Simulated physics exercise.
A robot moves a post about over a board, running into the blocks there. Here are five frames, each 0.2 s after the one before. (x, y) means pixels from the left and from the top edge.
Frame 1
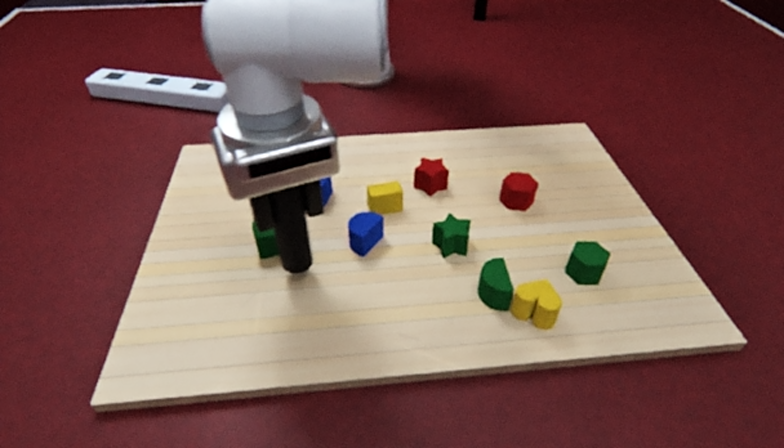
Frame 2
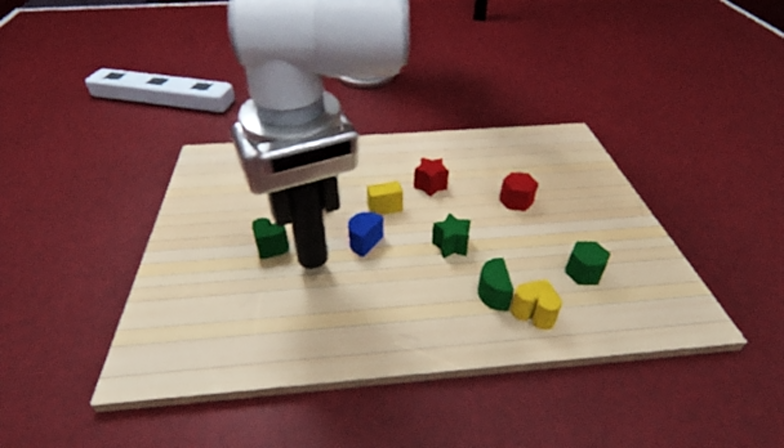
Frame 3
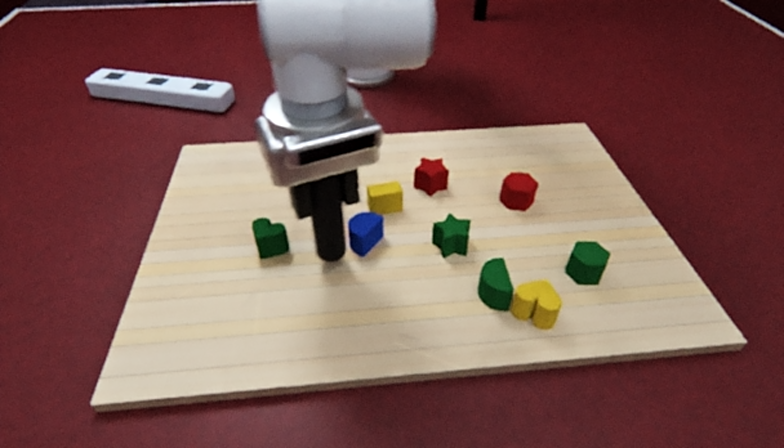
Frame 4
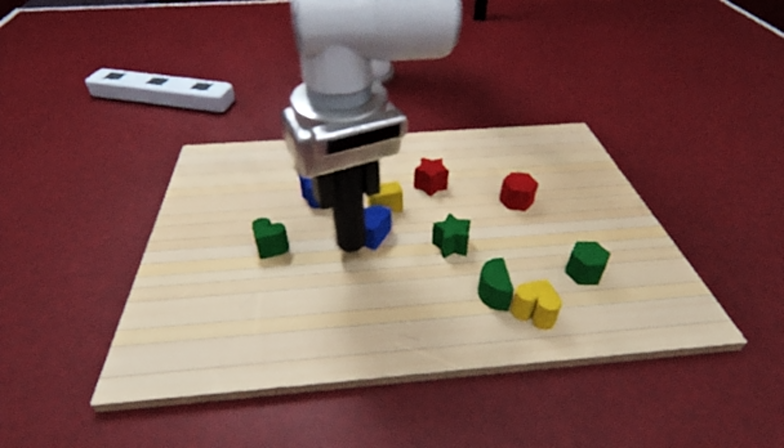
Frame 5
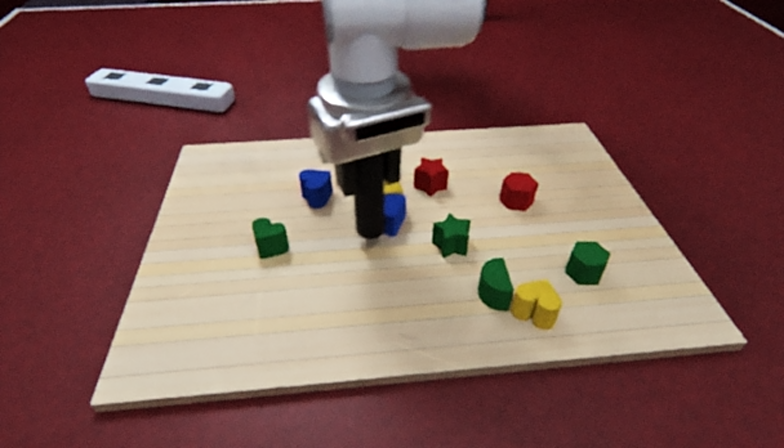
On a light wooden board set on a red surface, a robot arm moves a dark post rightward and slightly away among colored blocks, then pushes the blue block toward the yellow one while the green and red blocks stay still.
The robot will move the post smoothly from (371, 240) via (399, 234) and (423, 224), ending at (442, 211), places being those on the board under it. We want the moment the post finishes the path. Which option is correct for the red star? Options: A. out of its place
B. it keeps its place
My answer is option A.
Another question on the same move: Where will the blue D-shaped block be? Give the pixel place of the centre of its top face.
I'd guess (423, 179).
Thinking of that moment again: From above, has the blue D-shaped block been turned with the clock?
It seems not.
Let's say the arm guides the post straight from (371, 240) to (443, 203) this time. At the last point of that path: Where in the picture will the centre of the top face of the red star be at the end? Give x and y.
Its top centre is at about (438, 152).
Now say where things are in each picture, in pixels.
Post tip at (298, 263); block tops, yellow rectangular block at (385, 188); blue D-shaped block at (364, 222); red star at (432, 166); green star at (454, 225), in the first frame.
Post at (313, 258); blocks unchanged, in the second frame.
Post at (331, 251); blocks unchanged, in the third frame.
Post at (351, 242); blue D-shaped block at (373, 215), in the fourth frame.
Post at (370, 230); yellow rectangular block at (385, 187); blue D-shaped block at (390, 203); red star at (432, 166); green star at (454, 225), in the fifth frame.
The first path, step by step. One third of the way, post at (400, 224); yellow rectangular block at (385, 184), turned 20° anticlockwise; blue D-shaped block at (407, 194), turned 40° anticlockwise.
Two thirds of the way, post at (424, 214); yellow rectangular block at (385, 183), turned 30° anticlockwise; blue D-shaped block at (418, 186), turned 90° anticlockwise.
At the end, post at (443, 201); yellow rectangular block at (385, 183), turned 30° anticlockwise; blue D-shaped block at (423, 179), turned 135° anticlockwise; red star at (431, 159); green star in place.
